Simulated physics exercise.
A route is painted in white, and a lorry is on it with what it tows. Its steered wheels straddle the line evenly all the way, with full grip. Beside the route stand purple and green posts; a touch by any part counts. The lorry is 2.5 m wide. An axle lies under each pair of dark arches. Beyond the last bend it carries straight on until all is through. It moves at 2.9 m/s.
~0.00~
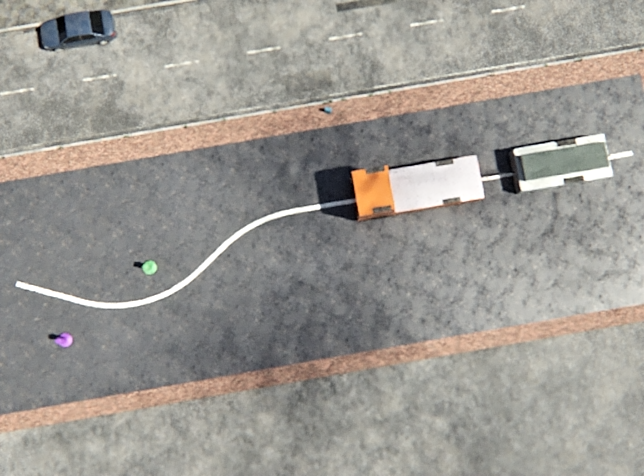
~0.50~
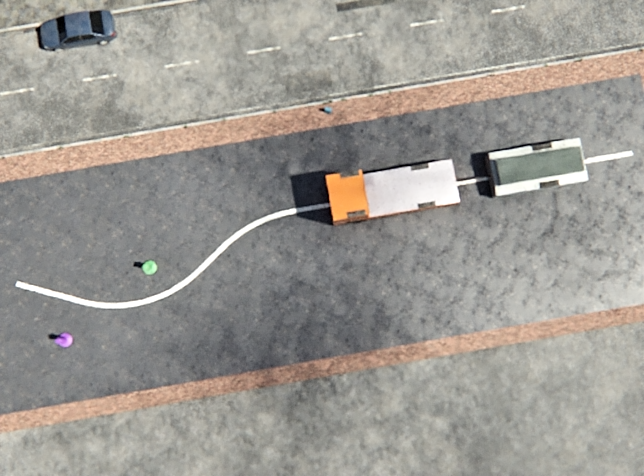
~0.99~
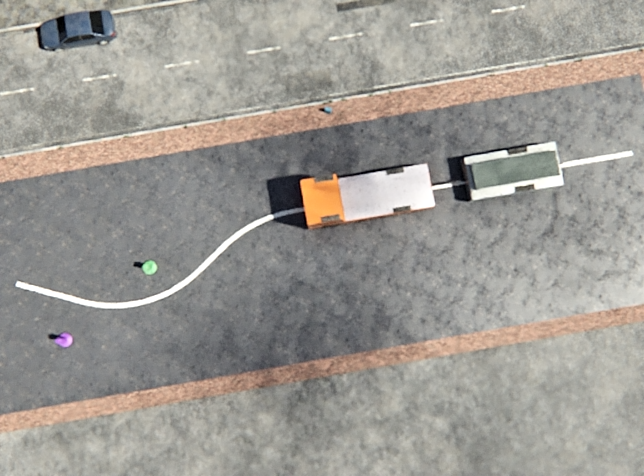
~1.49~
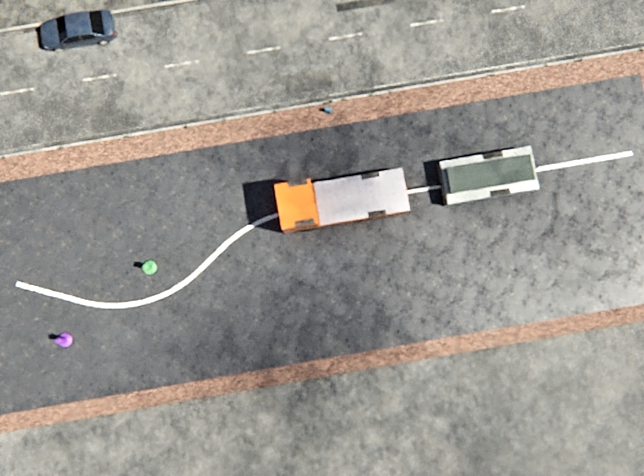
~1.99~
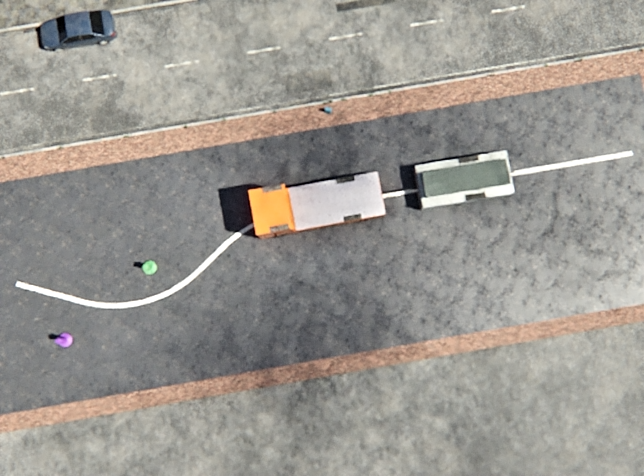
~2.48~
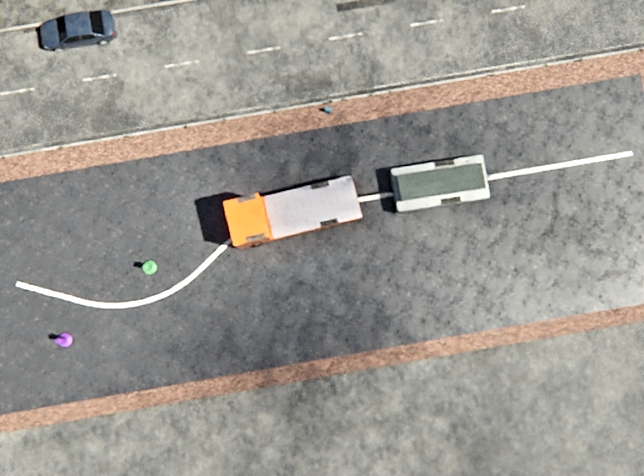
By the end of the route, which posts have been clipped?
The purple one escapes; the green one takes a hit.
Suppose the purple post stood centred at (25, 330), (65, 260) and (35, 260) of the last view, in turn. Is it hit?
First missed, second hit, third struck.
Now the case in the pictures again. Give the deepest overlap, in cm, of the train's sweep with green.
About: Green 100.
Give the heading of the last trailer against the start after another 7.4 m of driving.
About 10°.
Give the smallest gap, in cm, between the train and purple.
To spare: Purple 30.
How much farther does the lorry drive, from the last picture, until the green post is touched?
After some 8.0 m.
By 4.6 s, the last axle is at (349, 201) of the last picture, 15 cm off the line.
By 5.2 s, the last axle is at (320, 212) of the last picture, 45 cm off the line; the lorry has hit green.
By 6.5 s, the last axle is at (267, 238) of the last picture, 115 cm off the line; purple has been passed with 25 cm to spare.
By 8.7 s, the last axle is at (164, 275) of the last picture, 85 cm off the line.
By 12.9 s, the last axle is out of the picture, 40 cm off the line; 1 of 2 struck in all.
